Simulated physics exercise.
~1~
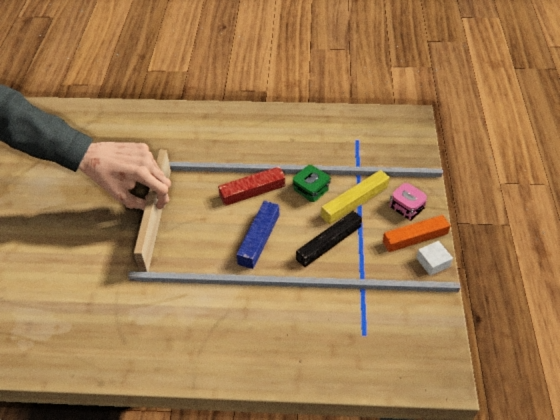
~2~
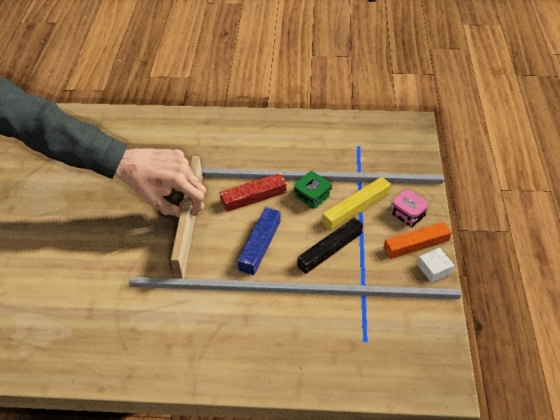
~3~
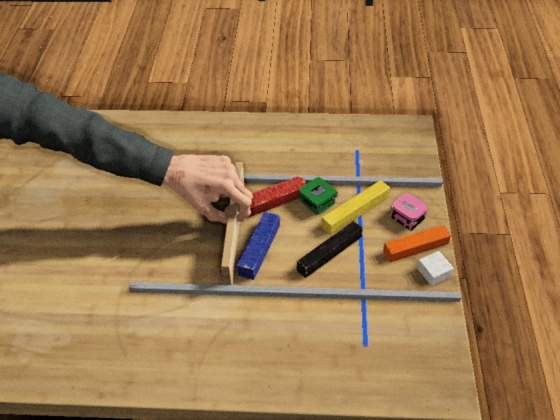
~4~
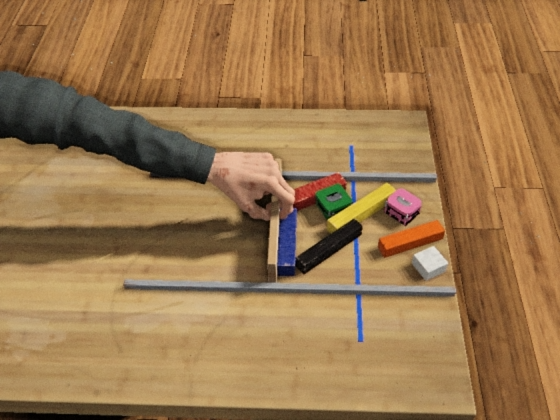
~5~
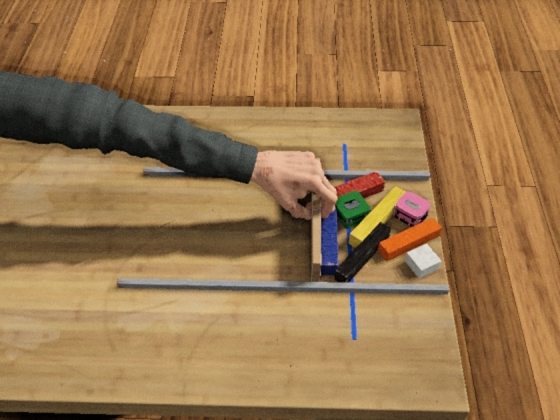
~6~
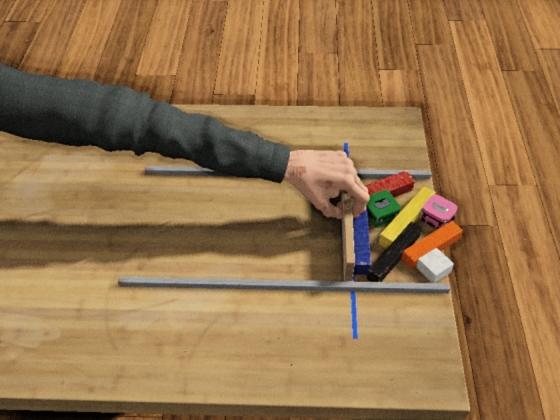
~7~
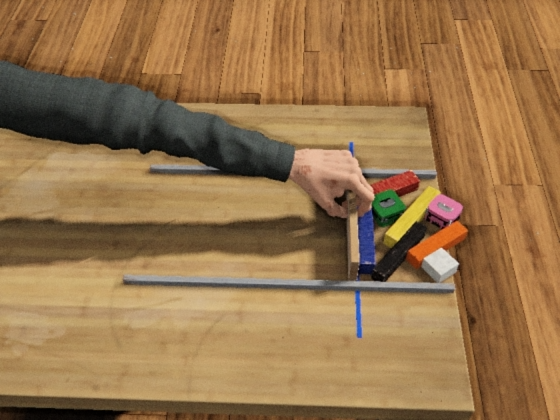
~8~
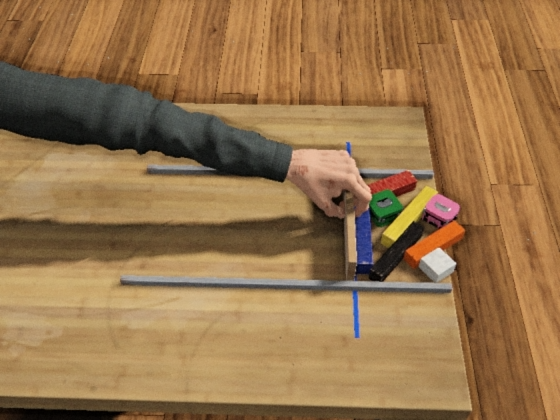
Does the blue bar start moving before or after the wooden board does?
The blue bar starts moving after the wooden board, which is already sliding right while the bar still lies in its place.
